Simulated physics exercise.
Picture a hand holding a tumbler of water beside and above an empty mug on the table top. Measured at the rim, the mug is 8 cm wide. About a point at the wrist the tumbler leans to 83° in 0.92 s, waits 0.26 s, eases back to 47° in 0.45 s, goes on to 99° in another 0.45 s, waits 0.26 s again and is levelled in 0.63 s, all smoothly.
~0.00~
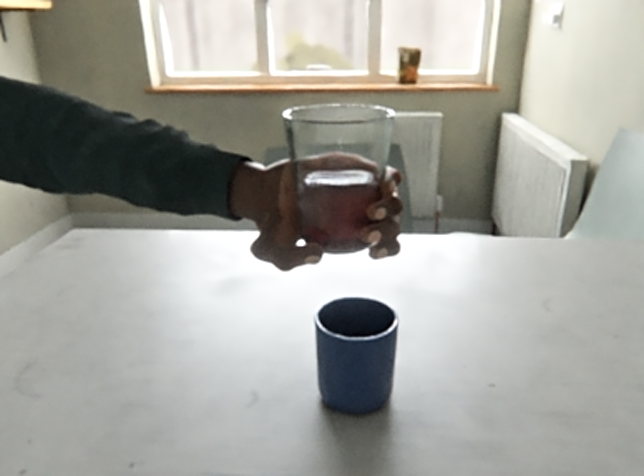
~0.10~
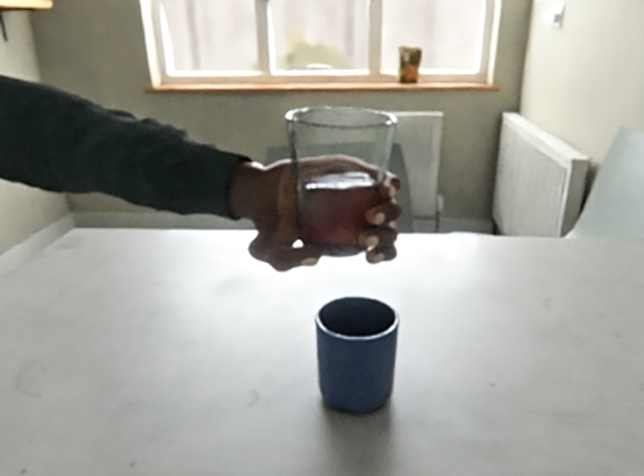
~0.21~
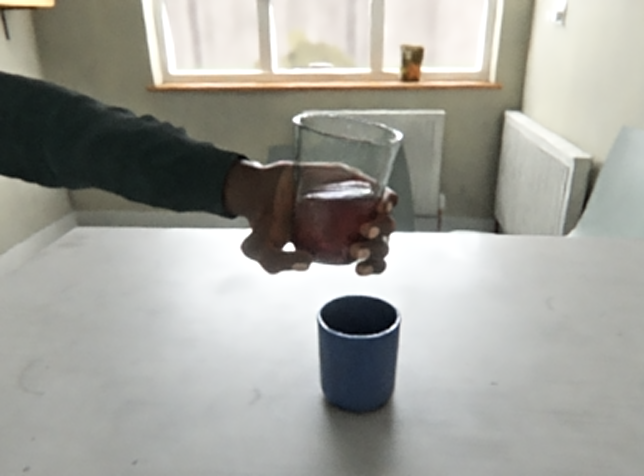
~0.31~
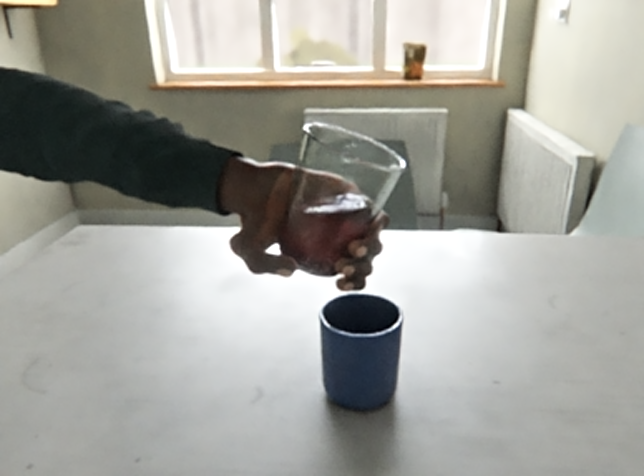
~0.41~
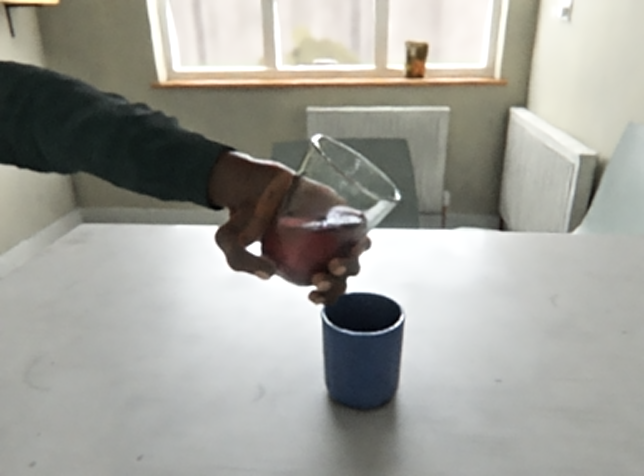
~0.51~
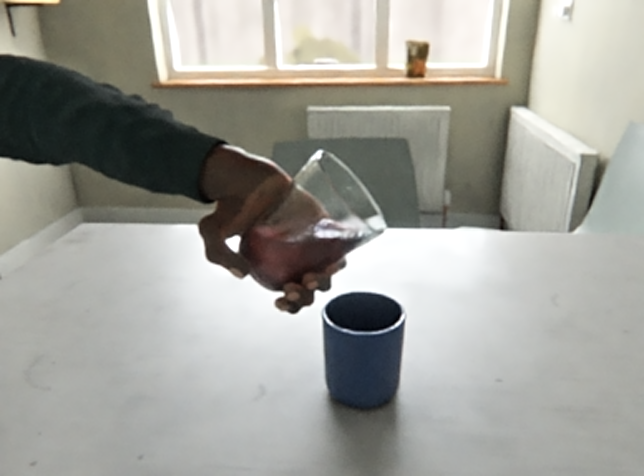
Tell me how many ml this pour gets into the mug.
This pour delivers roughly 185 ml.
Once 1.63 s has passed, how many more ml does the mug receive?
Roughly 30 ml.
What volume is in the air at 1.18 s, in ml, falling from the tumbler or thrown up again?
Roughly 20 ml.
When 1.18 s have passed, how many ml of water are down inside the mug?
Some 120 ml.
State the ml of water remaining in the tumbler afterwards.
Some 0 ml.
Then, 1.18 s in, the tilt is 83° and the mug has 120 ml, the tumbler 80 ml, and 0 ml is on the table top.
Then, 1.63 s in, the tilt is 47° and the mug has 160 ml, the tumbler 60 ml, and 0 ml is on the table top.
Then, 2.34 s in, the tilt is 99° and the mug has 175 ml, the tumbler 10 ml, and 25 ml is on the table top.
Then, 2.79 s in, the tilt is 19° and the mug has 185 ml, the tumbler 5 ml, and 35 ml is on the table top.
Finally, the mug has 185 ml, the tumbler 5 ml, and 35 ml is on the table top.
